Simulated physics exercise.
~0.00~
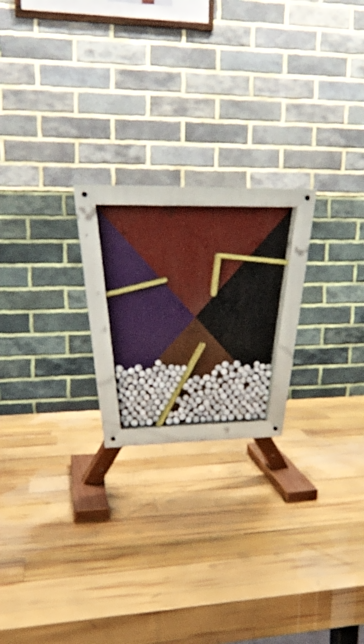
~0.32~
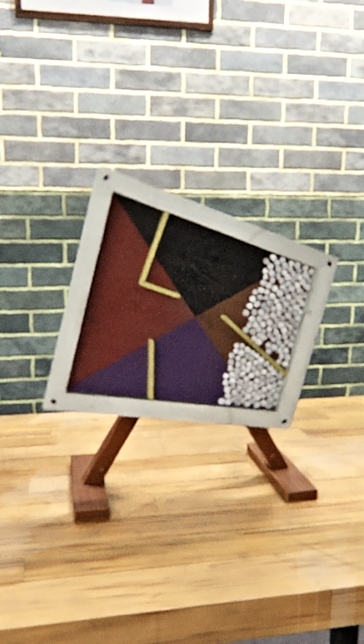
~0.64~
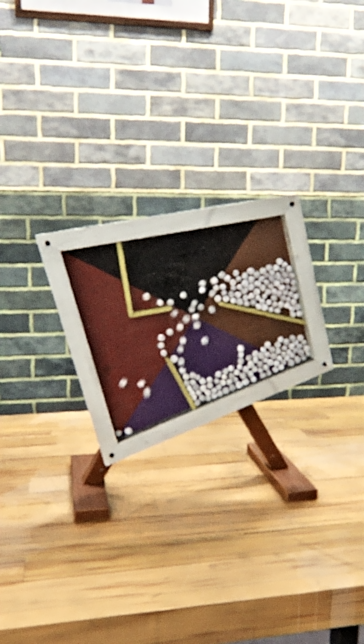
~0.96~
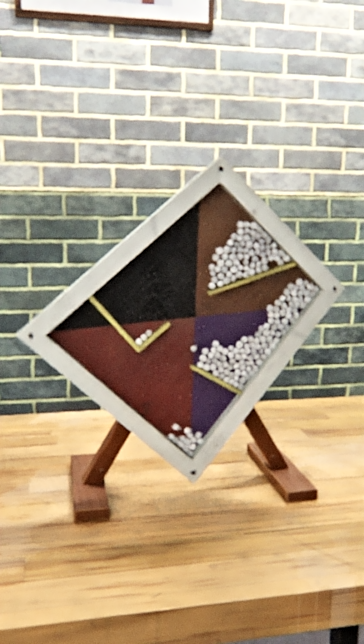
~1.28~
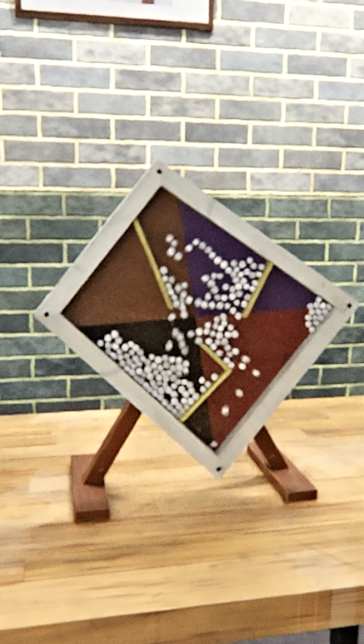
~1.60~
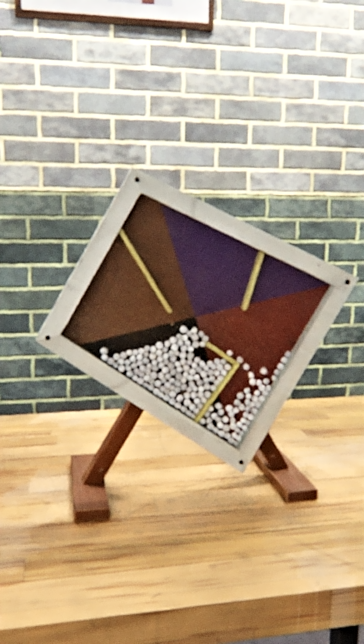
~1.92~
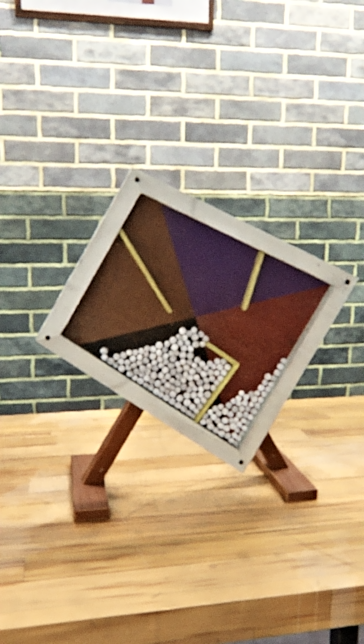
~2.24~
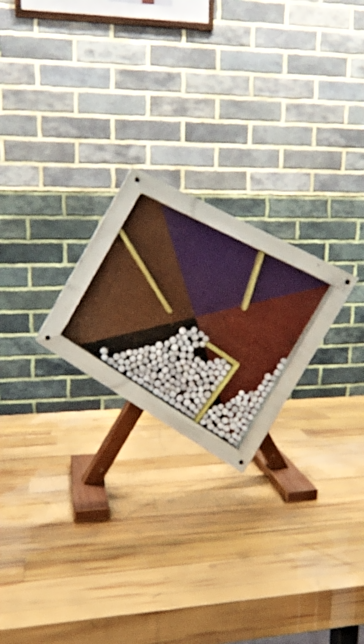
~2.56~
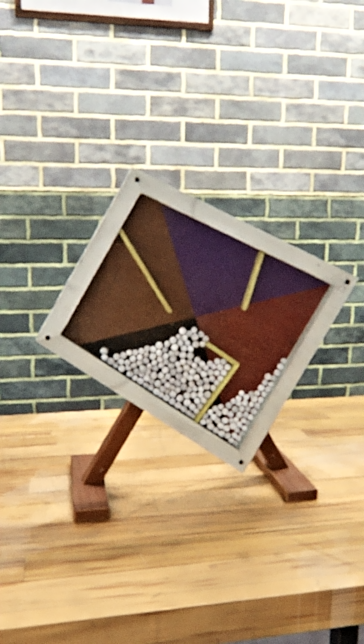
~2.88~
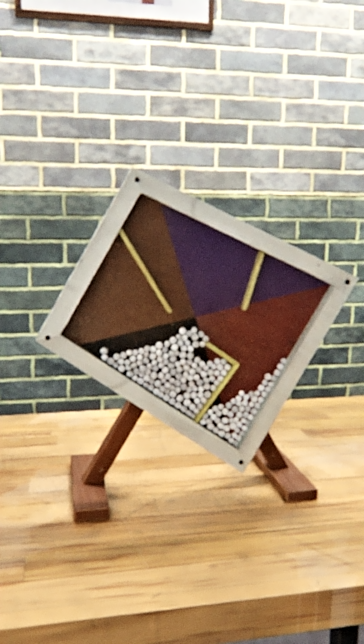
White pills tumble as their framed box turns anticlockwise, settling mostly in the black wedge.
